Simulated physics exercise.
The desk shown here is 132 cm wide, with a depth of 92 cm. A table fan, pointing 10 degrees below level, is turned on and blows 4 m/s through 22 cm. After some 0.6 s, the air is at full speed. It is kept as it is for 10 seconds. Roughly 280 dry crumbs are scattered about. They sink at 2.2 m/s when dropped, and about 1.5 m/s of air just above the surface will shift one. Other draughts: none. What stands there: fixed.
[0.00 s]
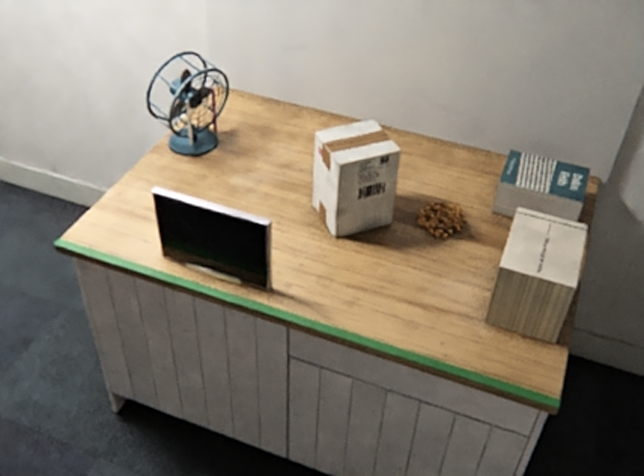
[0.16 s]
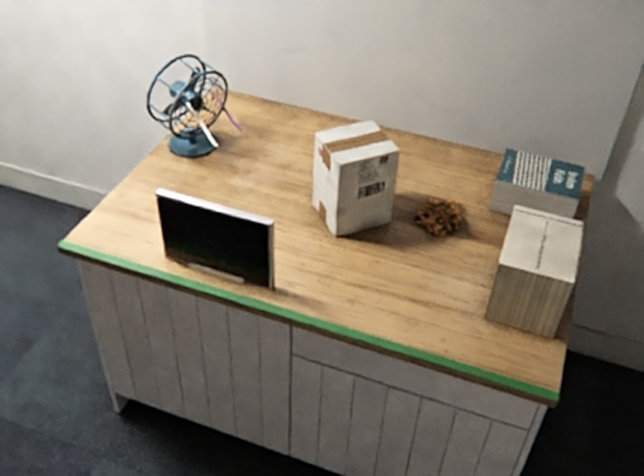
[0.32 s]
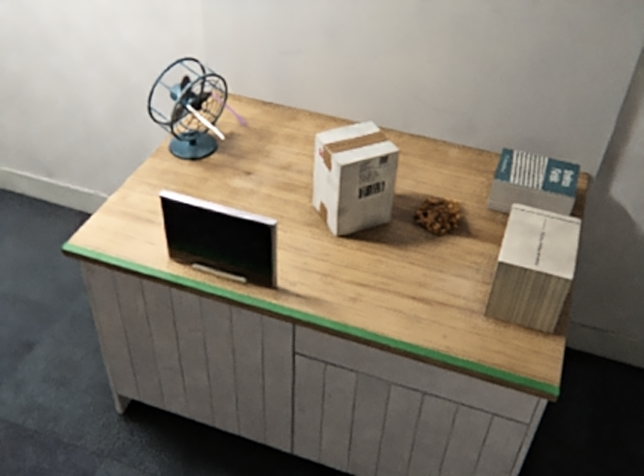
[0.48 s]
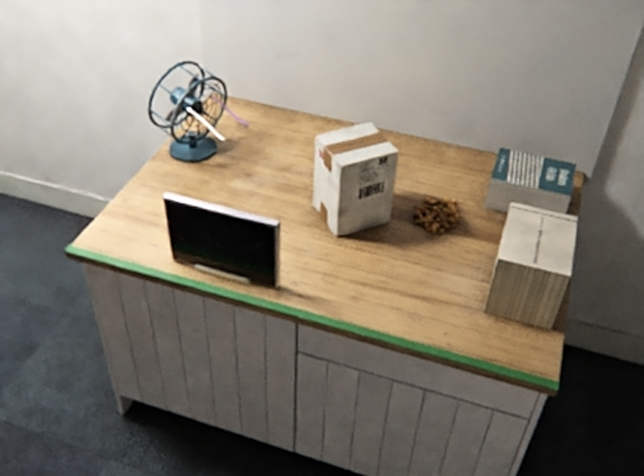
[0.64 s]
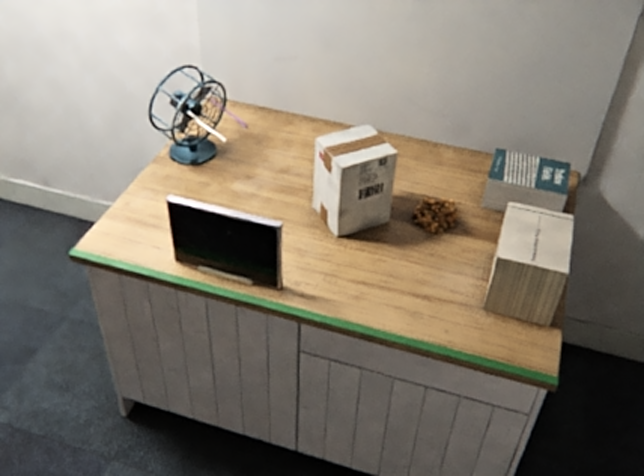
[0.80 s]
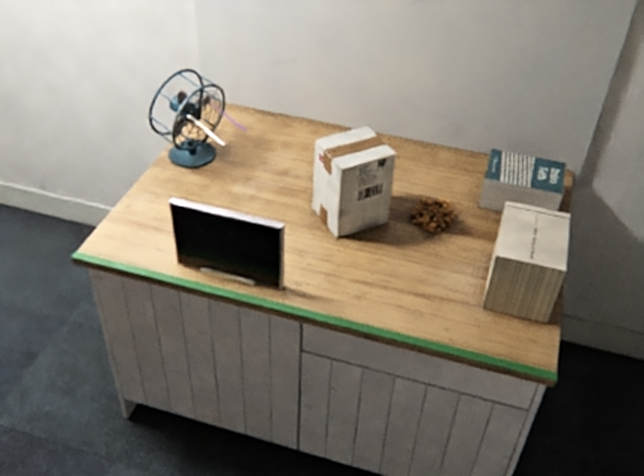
On a wooden desk with a green front edge, a small blue fan whirred at the back left while the crumbs, box, books and little screen stayed put, and only the view shifted slightly.
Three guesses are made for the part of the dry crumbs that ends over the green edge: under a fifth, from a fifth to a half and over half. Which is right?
The amount is smaller than one fifth.
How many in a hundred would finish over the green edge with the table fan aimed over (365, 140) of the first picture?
0 %.
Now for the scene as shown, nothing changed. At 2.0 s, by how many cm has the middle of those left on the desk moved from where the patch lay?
It comes to near 0 cm.
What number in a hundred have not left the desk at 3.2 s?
The remaining share is about 100 %.
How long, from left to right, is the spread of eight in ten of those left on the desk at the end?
Roughly 10 cm from left to right.
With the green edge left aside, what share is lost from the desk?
About 2 per cent of them.
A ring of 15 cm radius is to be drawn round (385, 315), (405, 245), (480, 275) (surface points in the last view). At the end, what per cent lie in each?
In order: About 0 %, then 30 %, then 0 %.
After 2.0 s, 77 % are on the move or not yet settled, 0 % are over the green edge; the middle of those still in play is near (437, 215).
After 3.2 s, 74 % are on the move or not yet settled, 0 % are over the green edge; the middle of those still in play is near (437, 215).
After 5.5 s, 66 % are on the move or not yet settled, 0 % are over the green edge; the middle of those still in play is near (434, 214).
After 10.0 s, at the end, 0 % are over the green edge; the middle of those still in play is near (434, 214).
